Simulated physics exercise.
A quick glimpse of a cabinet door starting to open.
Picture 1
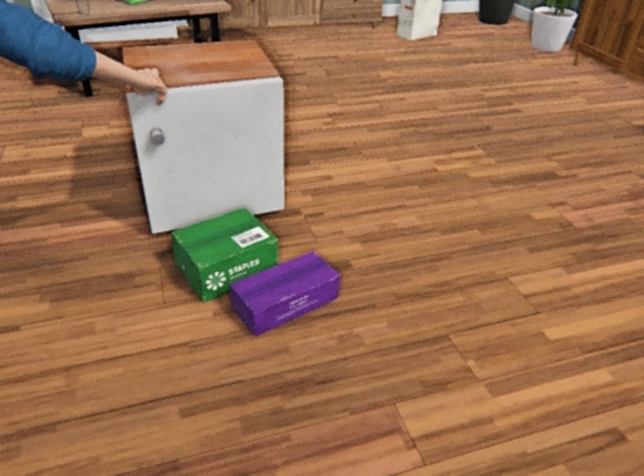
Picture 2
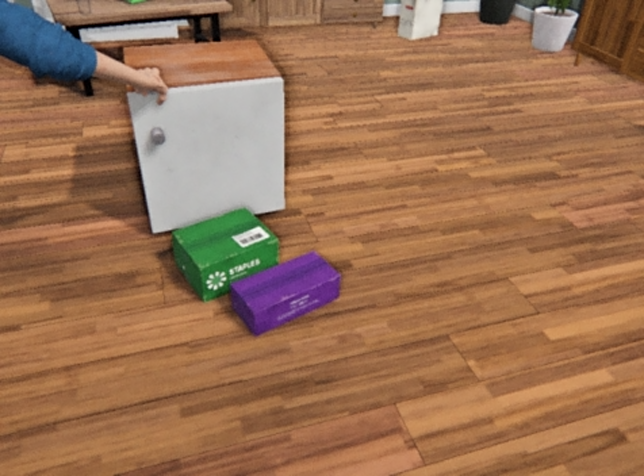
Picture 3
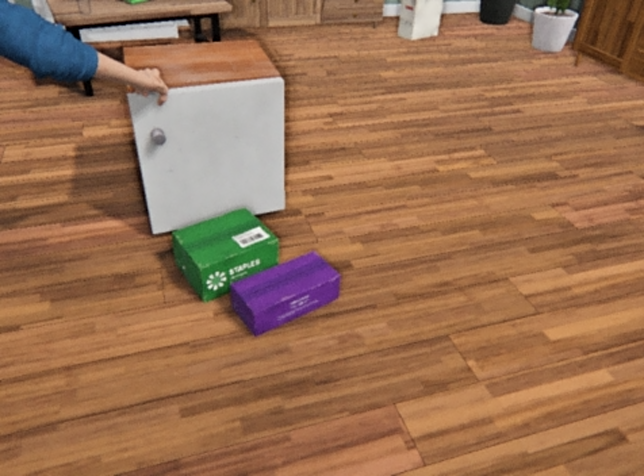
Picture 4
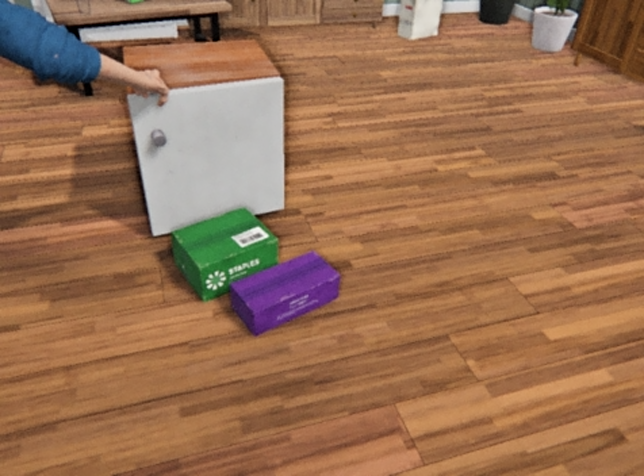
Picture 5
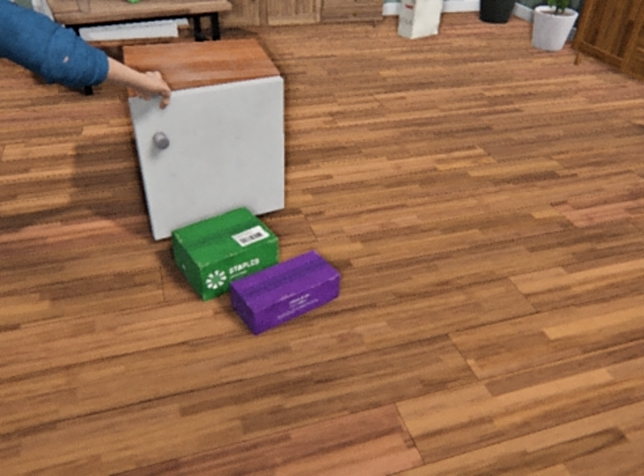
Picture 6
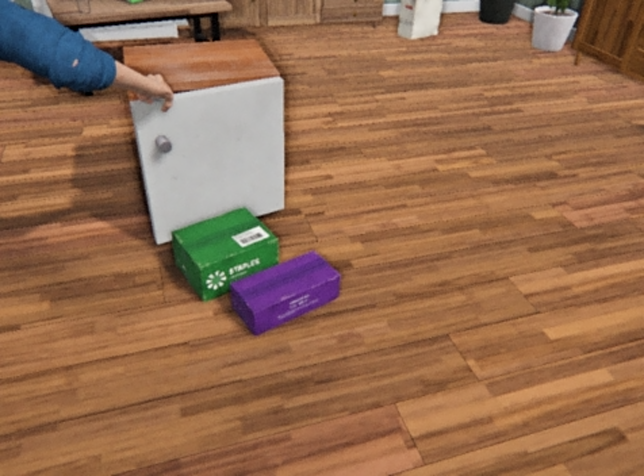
An arm in a blue sleeve reaches in from the upper left, its hand on the top edge of a small wooden cabinet's white door, seen from slightly above in a room with a wood-plank floor. A green parcel sits at the door's foot with a purple one in front to its right, and potted plants stand at the back. The hand slowly swings the door slightly open, while the parcels and camera stay still.
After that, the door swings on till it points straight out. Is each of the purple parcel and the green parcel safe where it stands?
The purple parcel: No, it gets shoved; the green parcel: No, it gets shoved.
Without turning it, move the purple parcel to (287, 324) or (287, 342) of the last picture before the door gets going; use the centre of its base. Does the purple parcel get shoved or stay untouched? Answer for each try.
Well, the purple parcel gets pushed the first time and gets pushed the second.
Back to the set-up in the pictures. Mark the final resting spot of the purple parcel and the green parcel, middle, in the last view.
(424, 299) and (353, 263).
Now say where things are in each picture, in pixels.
Door 4° open; purple parcel (286, 291); green parcel (225, 253); door (216, 161), in the first picture.
Door 4° open; green parcel (226, 252); door (216, 161), in the second picture.
Door 5° open; purple parcel (287, 292); door (217, 161), in the third picture.
Door 6° open; green parcel (225, 252); door (217, 162), in the fourth picture.
Door 10° open; purple parcel (286, 291); door (218, 163), in the fifth picture.
Door 13° open; purple parcel (286, 291); green parcel (226, 252); door (220, 165), in the sixth picture.
Then, 0.88 s on from there, door 44° open; purple parcel displaced a little near (302, 297); green parcel displaced a little near (254, 263).
Then, 1.34 s on from there, door 61° open; purple parcel displaced a little near (340, 304); green parcel displaced about its own width near (287, 269).
Then, 1.80 s on from there, door 78° open; purple parcel displaced about its own width near (390, 301); green parcel displaced about its own width near (325, 268).
In the end, the purple parcel is pushed along, near (424, 299); the green parcel is pushed along, near (353, 263).
